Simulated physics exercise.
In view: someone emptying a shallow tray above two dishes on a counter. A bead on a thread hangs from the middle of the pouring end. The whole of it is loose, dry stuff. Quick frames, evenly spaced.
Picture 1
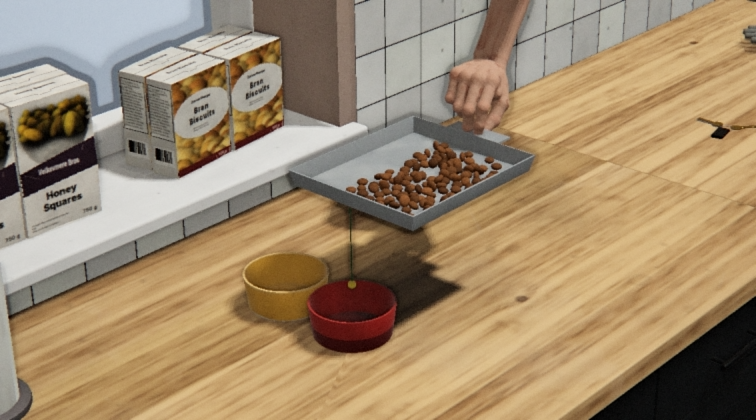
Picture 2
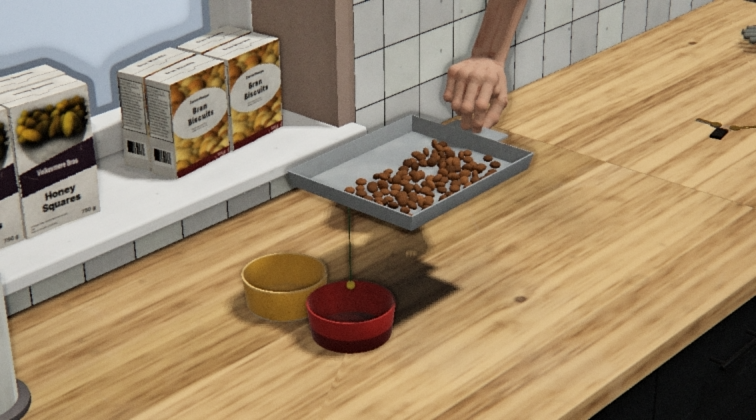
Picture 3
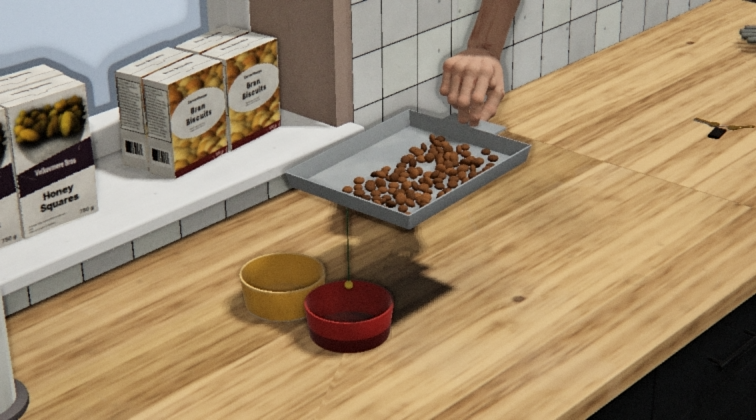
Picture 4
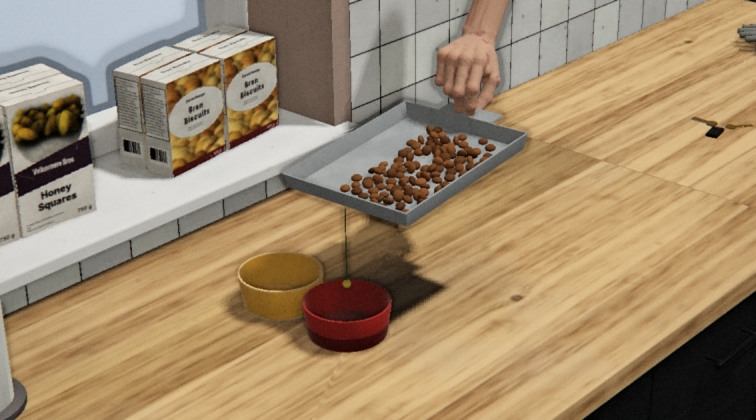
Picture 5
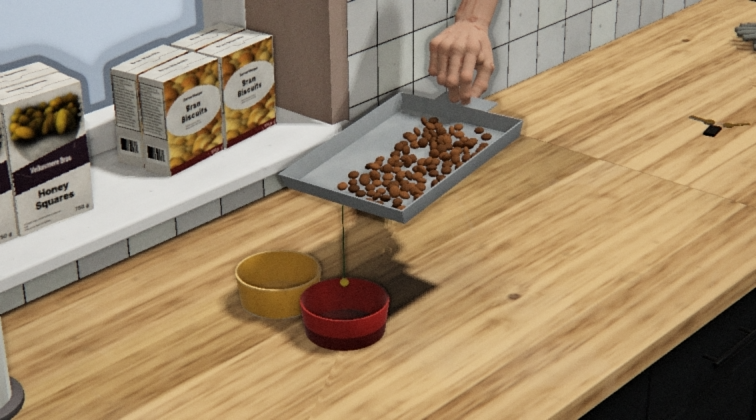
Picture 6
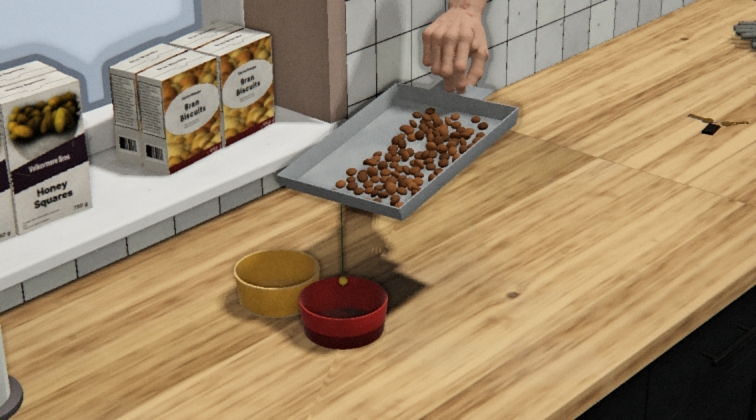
A shallow grey tray of small brown pieces, with a hand at its far end, tips slightly toward its left corner above a yellow dish and a red dish on a wooden counter, the pieces staying on it throughout.
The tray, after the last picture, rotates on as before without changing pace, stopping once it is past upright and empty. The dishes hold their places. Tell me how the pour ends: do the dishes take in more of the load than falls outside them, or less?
I'd say the dishes catch most of it, honestly.
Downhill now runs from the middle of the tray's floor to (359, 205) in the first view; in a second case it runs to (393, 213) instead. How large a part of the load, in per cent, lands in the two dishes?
I'd expect around 30 in a hundred first and around 10 in a hundred second.
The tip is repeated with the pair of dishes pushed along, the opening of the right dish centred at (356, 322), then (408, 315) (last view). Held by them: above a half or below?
Taking the tries in order: A major share, followed by a minor share.
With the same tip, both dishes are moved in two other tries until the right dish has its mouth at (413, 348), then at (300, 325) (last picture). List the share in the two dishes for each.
In the first position around 20 percent, in the second around 30 percent.
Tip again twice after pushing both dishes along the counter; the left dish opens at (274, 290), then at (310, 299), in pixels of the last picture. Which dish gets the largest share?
In turn: The left dish; the left-hand dish.
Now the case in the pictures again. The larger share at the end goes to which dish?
So the winner turns out to be the left-side one.
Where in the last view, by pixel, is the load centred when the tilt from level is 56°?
The load's middle is around (335, 177).
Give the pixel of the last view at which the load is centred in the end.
Resting centre, last frame: Roughly (280, 308).
Just after the last frame, tray tipped steeply; every one on the tray.
A moment on, tray tipped right over; roughly half on the tray; just a few in the right dish; about a tenth in the left dish; about a tenth outside both; roughly a quarter in the air.
Further on, tray tipped past a quarter turn; roughly a quarter in the right dish; roughly half in the left dish; roughly a third outside both.
When it is over, tray tipped past a quarter turn; roughly a quarter in the right dish; roughly half in the left dish; roughly a third outside both.
